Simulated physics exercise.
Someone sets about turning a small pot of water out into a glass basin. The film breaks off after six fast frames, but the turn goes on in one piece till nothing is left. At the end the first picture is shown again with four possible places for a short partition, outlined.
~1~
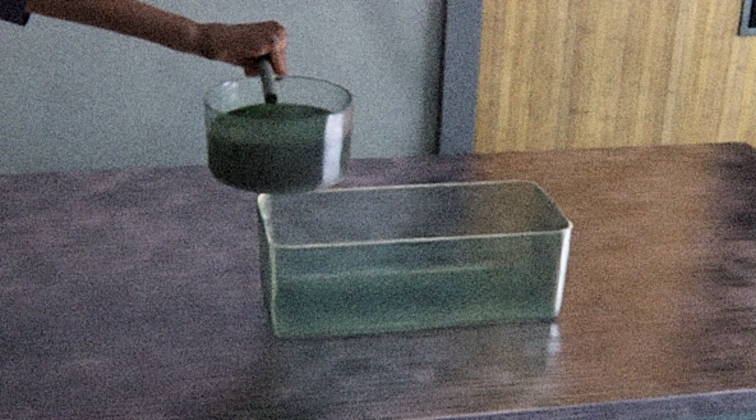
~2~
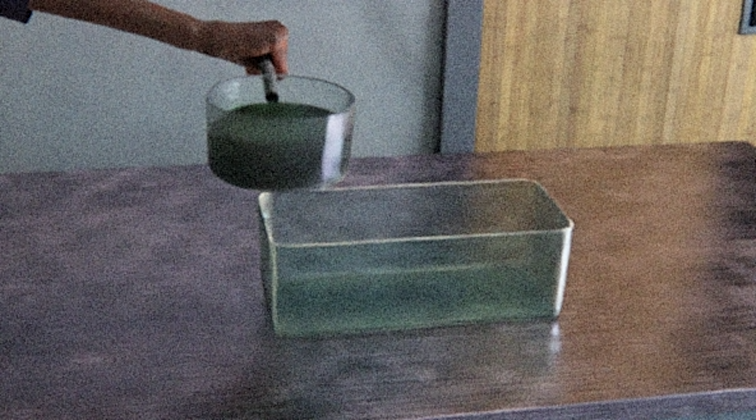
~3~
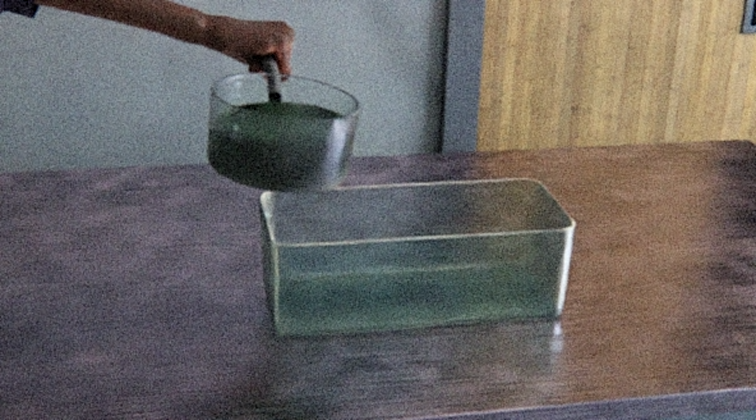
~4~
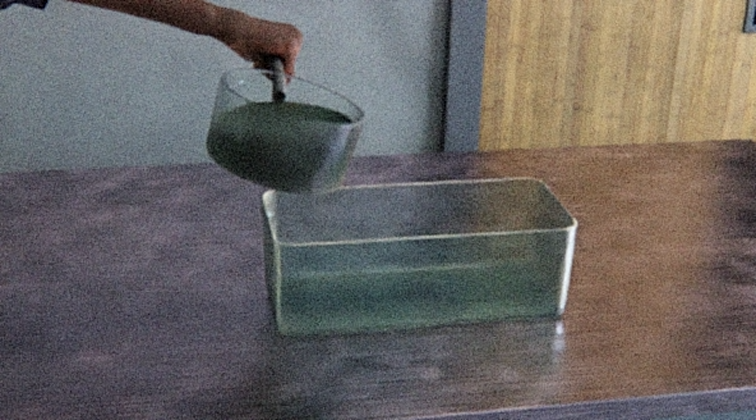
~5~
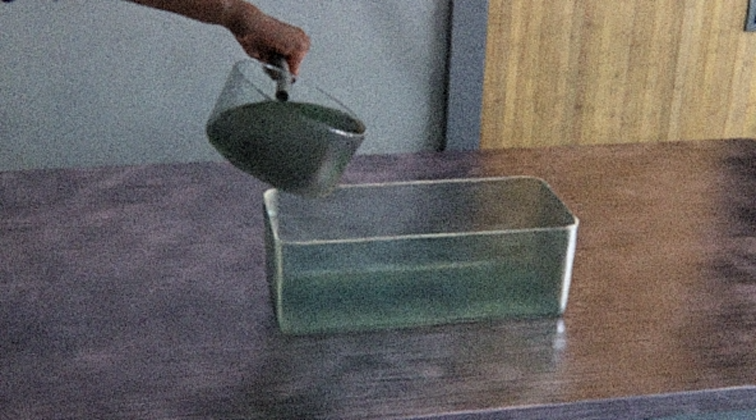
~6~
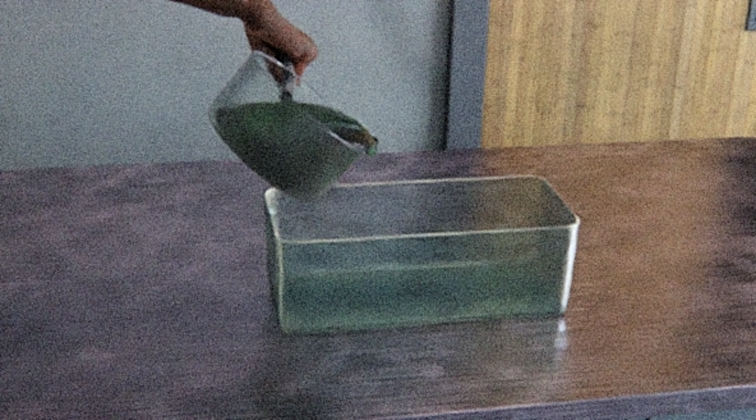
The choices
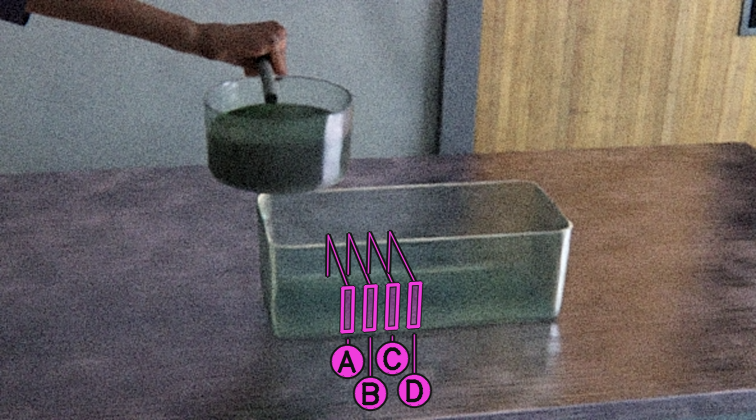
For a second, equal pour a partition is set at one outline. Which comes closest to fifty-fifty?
Best: C.
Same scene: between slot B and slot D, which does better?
Here it is slot B.
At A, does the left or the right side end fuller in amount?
The right one.
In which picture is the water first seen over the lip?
Picture 6.
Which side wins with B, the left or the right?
The right side.
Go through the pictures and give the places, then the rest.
Upright, lip at (350, 95); basin from (271, 335) to (558, 314); nothing has left yet.
Upright, lip at (351, 96); nothing has left yet.
Tipped about 7°, lip at (356, 102); nothing has left yet.
Tipped about 16°, lip at (361, 112); nothing has left yet.
Tipped about 27°, lip at (364, 125); nothing has left yet.
Tipped about 41°, lip at (362, 141); water is over the lip, down to (371, 146).
On the marked copy, A at (347, 339); B at (370, 337); C at (392, 336); D at (414, 334).
Choosing A, about 19 % ends left of the wall and 81 % right of it.
Choosing B, about 33 % ends left of the wall and 67 % right of it.
Choosing C, about 53 % ends left of the wall and 46 % right of it.
Choosing D, about 81 % ends left of the wall and 16 % right of it; 3 % is lost outside.
